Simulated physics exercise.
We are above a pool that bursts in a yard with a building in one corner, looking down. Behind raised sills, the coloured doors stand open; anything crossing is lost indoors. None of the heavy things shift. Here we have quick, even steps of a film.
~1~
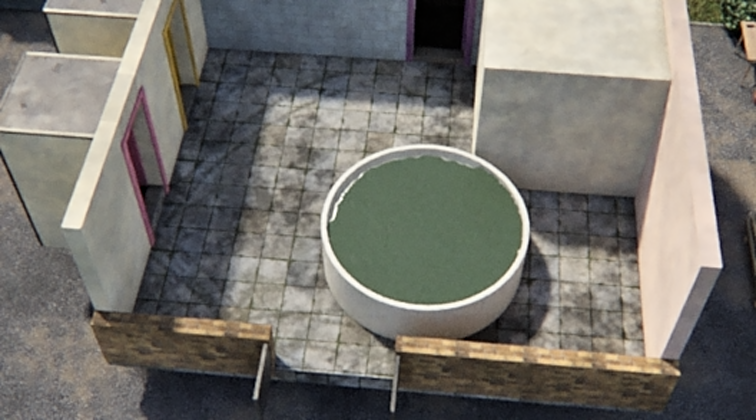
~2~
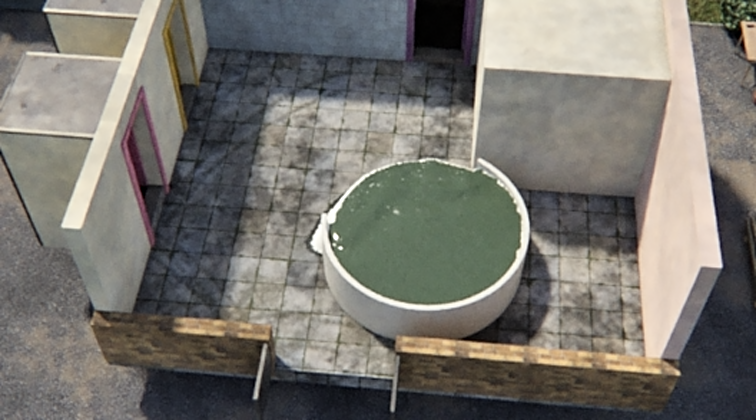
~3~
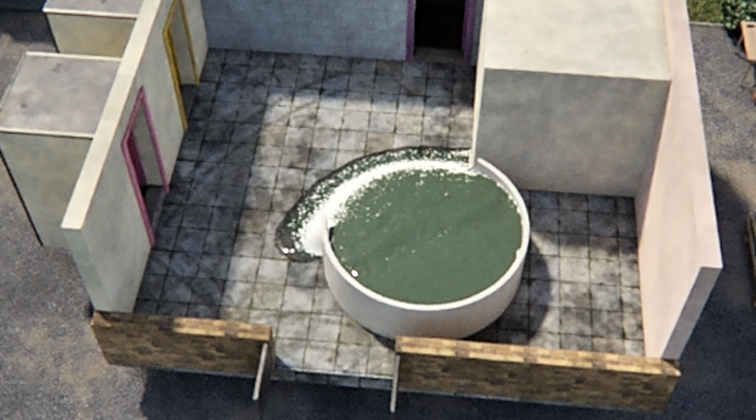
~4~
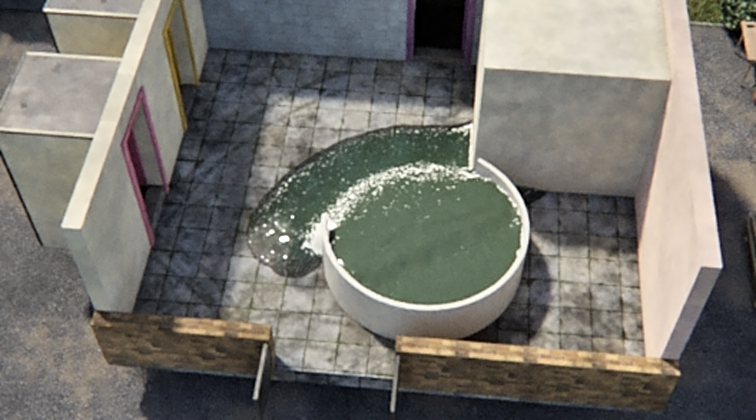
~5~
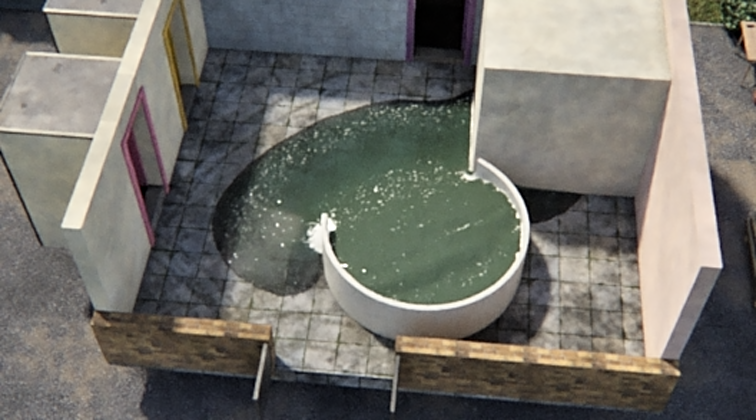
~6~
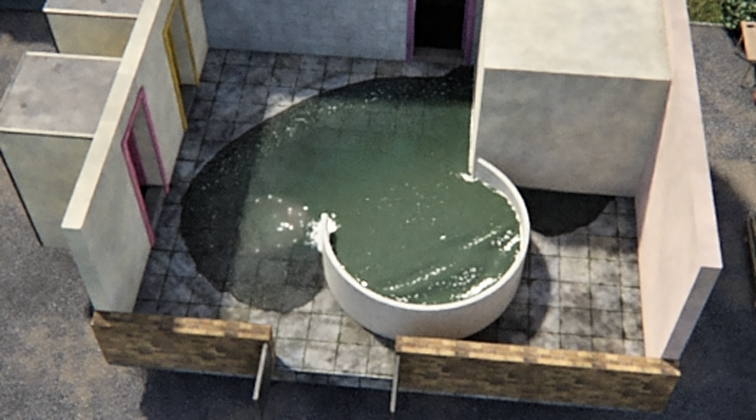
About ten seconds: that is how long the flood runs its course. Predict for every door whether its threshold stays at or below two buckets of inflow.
The purple door goes above two buckets. The yellow door goes above two buckets. The pink door stays at or below.
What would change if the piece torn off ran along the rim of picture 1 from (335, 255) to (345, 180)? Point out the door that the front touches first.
It would be the pink one.
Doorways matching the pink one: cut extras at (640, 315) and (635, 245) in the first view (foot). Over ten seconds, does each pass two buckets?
Going through them as given, the first one remains within the limit and the second one remains within the limit.
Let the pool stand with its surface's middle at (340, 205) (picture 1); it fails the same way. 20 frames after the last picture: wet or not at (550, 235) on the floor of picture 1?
Result at that place: Not reached.
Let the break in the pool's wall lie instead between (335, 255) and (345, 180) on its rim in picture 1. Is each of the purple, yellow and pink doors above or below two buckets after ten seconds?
Purple: Above, yellow: Above, pink: Above.
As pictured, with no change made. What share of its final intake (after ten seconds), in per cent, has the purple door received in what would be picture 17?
I'd put it at about 50 per cent.
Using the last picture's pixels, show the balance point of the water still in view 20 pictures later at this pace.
It's close to (324, 156).
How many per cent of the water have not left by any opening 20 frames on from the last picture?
Near 88 percent, give or take.
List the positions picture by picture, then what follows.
The first frame shows still water in the round tank at (425, 225).
In the second frame, water pours out on the round tank's far side and has run to (317, 251).
In the third frame, the front is at a hidden place, out from the gap on the round tank's far side.
In the fourth frame, the front is at (539, 191), out from the gap on the round tank's far side.
In the fifth frame, the front is at (573, 193), out from the gap on the round tank's far side.
In the sixth frame, the front is at (607, 196), out from the gap on the round tank's far side.
A moment on, water covers 65 % of the floor; the purple door far over two buckets in, the yellow door under two buckets in, the pink door wet at the sill, nothing in.
Next, water covers 65 % of the floor; the purple door far over two buckets in, the yellow door over two buckets in, the pink door wet at the sill, nothing in.
Then, water covers 75 % of the floor; the purple door far over two buckets in, the yellow door far over two buckets in, the pink door wet at the sill, nothing in.
Later, water covers 85 % of the floor; the purple door far over two buckets in, the yellow door far over two buckets in, the pink door wet at the sill, nothing in.
In the end, water covers 95 % of the floor; the purple door far over two buckets in, the yellow door far over two buckets in, the pink door wet at the sill, nothing in.
